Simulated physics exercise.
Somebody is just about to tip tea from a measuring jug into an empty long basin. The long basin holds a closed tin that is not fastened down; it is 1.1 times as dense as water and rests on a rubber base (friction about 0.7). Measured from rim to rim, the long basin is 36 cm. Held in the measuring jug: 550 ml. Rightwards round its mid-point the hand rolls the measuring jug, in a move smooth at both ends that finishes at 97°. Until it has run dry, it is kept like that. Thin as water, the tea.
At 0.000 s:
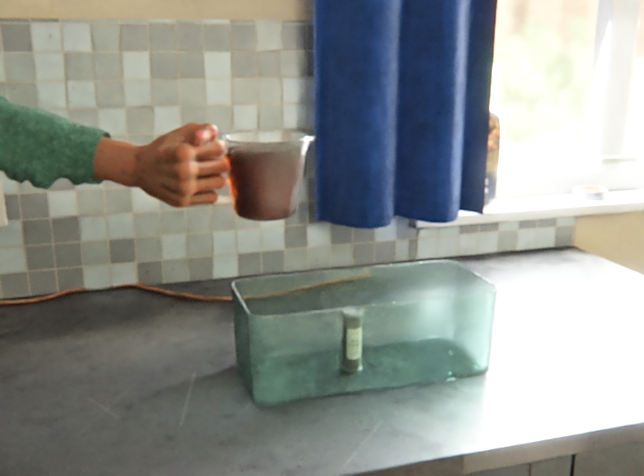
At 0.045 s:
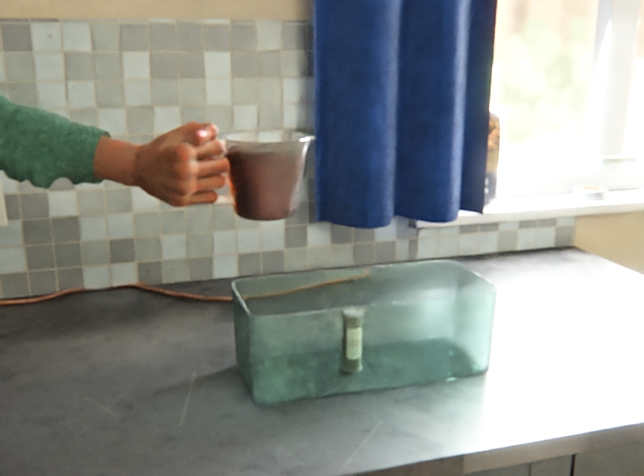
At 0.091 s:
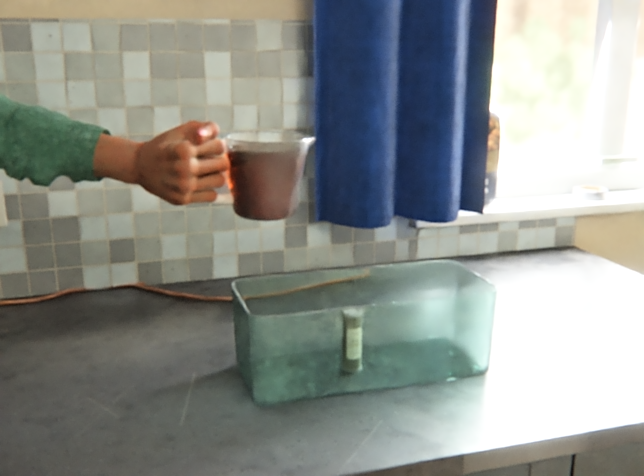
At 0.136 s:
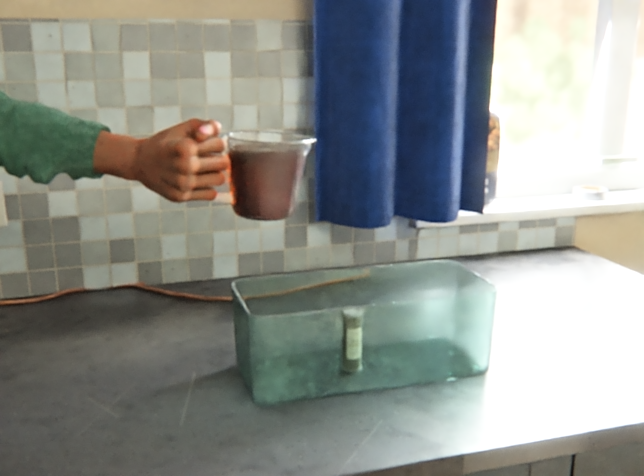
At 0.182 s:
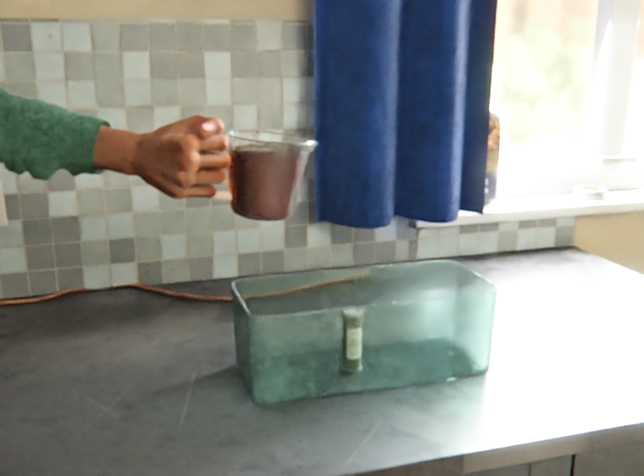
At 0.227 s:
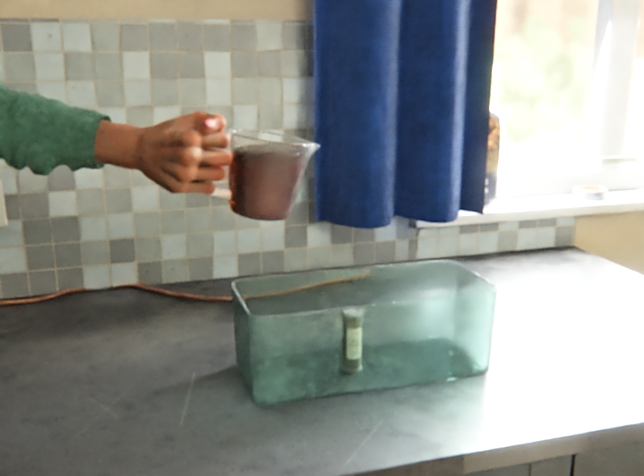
A hand in a green sleeve held a clear measuring jug of dark tea above a long greenish glass basin with a small tin inside, then slowly tilted the jug slightly to the right.
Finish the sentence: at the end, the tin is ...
Standing on its base.
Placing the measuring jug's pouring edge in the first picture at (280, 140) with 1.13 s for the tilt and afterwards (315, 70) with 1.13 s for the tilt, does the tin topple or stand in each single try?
The tin overturns the first time and stays vertical the second time.
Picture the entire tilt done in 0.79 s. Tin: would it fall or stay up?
Result: Tin still standing.
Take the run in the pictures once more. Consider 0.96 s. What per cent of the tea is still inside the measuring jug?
Close to 22 in a hundred.
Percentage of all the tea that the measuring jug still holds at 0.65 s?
About 76 percent.
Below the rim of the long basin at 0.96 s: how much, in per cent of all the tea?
Near 56 per cent of the total.
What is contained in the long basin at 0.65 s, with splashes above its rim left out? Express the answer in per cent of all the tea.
Roughly 4 percent.
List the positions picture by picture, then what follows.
It leans 0°; its right rim is at (315, 136); the tea meets the walls at (225, 150) and (303, 147); the long basin's rim runs from (240, 300) to (476, 275); the tin's top is at (352, 313), in the first frame.
It leans 0°; its right rim is at (315, 137); the tea meets the walls at (225, 150) and (303, 147), in the second frame.
It leans 2°; its right rim is at (316, 138); the tea meets the walls at (226, 150) and (303, 147), in the third frame.
It leans 3°; its right rim is at (317, 140); the tea meets the walls at (227, 149) and (303, 147), in the fourth frame.
It leans 6°; its right rim is at (318, 142); the tea meets the walls at (228, 150) and (306, 148), in the fifth frame.
It leans 9°; its right rim is at (320, 145); the tea meets the walls at (230, 150) and (308, 148), in the sixth frame.
After 0.65 s the tilt is 60° and 76 per cent is still to pour; the tin stands where it began.
After 0.96 s the tilt is 91° and 22 per cent is still to pour; the tin stands where it began.
After 1.28 s the tilt is 97° and 1 per cent is still to pour; the tin stands where it began.
After 1.63 s the tilt is 97° and 0 per cent is still to pour; the tin stands where it began.
In the end the tin stands where it began.
